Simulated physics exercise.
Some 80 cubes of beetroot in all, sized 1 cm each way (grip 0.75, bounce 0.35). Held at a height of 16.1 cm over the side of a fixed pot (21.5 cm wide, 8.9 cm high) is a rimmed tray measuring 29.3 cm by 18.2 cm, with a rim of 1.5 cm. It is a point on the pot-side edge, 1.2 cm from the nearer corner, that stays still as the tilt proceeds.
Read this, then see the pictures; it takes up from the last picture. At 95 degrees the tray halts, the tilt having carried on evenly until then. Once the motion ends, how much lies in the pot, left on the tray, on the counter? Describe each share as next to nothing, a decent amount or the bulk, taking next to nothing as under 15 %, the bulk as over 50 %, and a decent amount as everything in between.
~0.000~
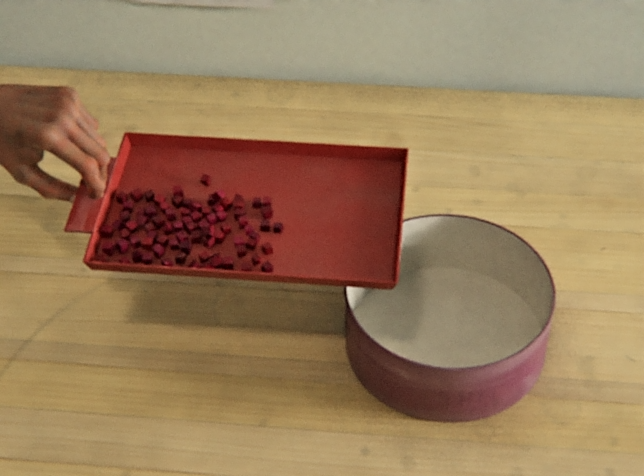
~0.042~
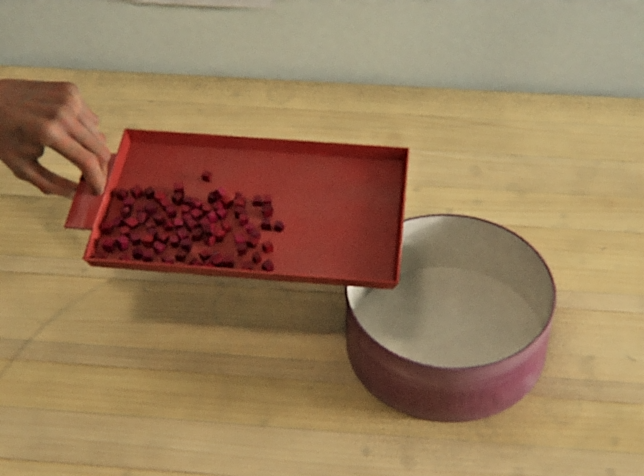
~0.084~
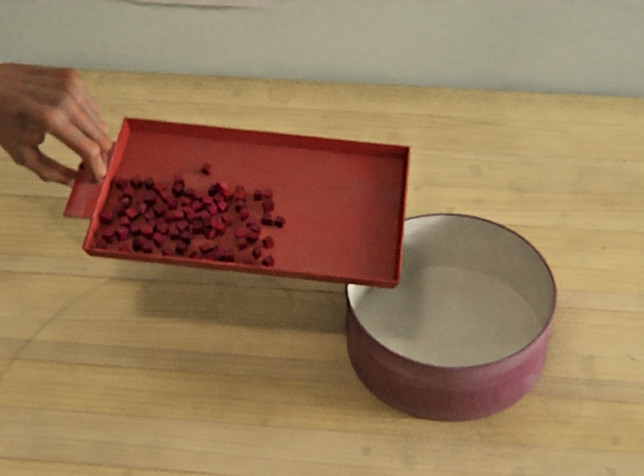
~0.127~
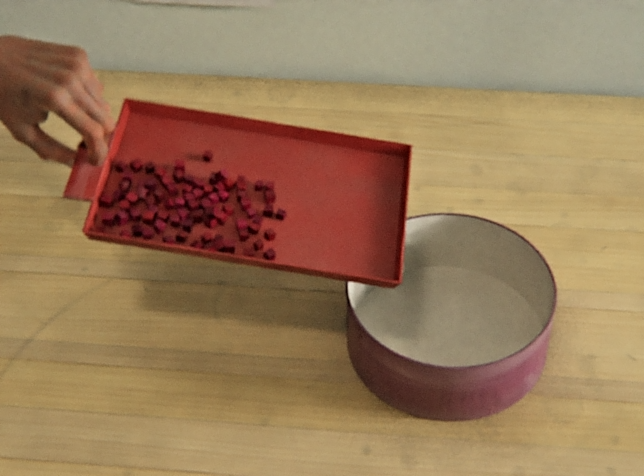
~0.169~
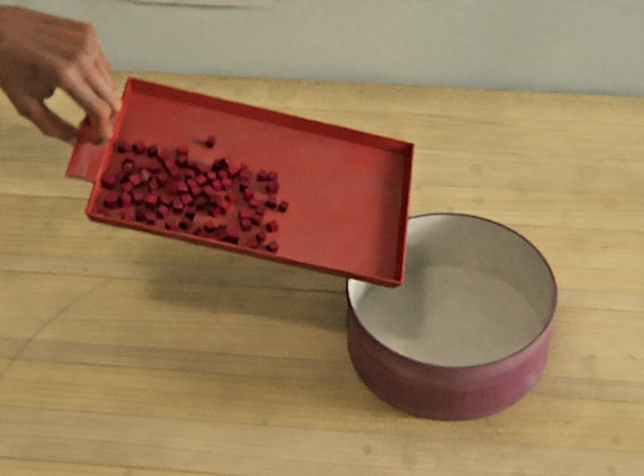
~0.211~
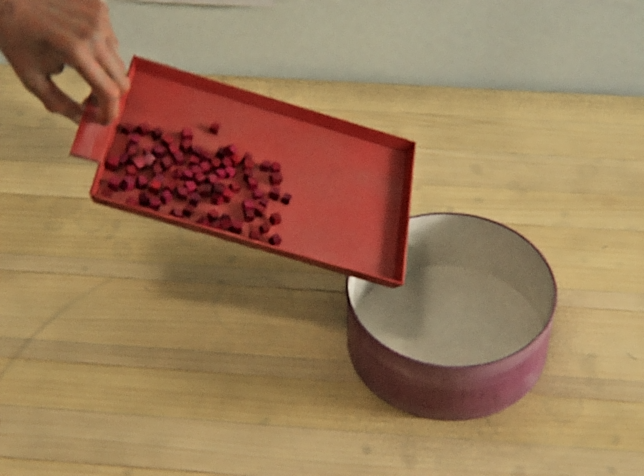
Pot - the bulk; tray - next to nothing; counter - next to nothing.
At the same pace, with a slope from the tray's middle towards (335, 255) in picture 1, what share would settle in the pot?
I'd say close to 60 %.
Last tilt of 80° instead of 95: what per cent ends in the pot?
Estimate: Roughly 90 percent.
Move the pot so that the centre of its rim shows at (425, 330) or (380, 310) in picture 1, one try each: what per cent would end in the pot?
Estimates: 95 % and 55 %, in that order.
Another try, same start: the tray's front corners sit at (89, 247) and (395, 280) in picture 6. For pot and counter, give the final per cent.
The pot gets 5 and the counter 95.
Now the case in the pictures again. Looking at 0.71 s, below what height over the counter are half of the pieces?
About 16 centimetres.
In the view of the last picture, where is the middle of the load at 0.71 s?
Around (439, 270).
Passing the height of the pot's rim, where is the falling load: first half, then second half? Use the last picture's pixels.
At roughly (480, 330) first, later on at (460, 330).
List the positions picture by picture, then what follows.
Tray tilt 0 degrees, front corners at (89, 259) and (392, 278); middle of the pieces at (191, 228); pot at (450, 287), in the first picture.
Tray tilt 1 degrees, front corners at (89, 255) and (393, 278); middle of the pieces at (192, 226), in the second picture.
Tray tilt 4 degrees, front corners at (89, 245) and (395, 278), lowest corner right front; middle of the pieces at (192, 218), in the third picture.
Tray tilt 8 degrees, front corners at (89, 228) and (396, 278), lowest corner right front; middle of the pieces at (193, 206), in the fourth picture.
Tray tilt 14 degrees, front corners at (92, 210) and (398, 278), lowest corner right front; middle of the pieces at (195, 193), in the fifth picture.
Tray tilt 19 degrees, front corners at (96, 192) and (399, 279), lowest corner right front; middle of the pieces at (199, 179); pot at (451, 285). The tray's pace is about 125 degrees a second, in the sixth picture.
After 0.51 s, tilt 57 degrees; the tray holds 100 %, the pot 0 %.
After 0.71 s, tilt 82 degrees; the tray holds 55 %, the pot 0 %.
After 1.03 s, tilt 95 degrees; the tray holds 0 %, the pot 95 %.
At rest (2.1 s), pot 95 %, tray 0 %, counter 5 %.
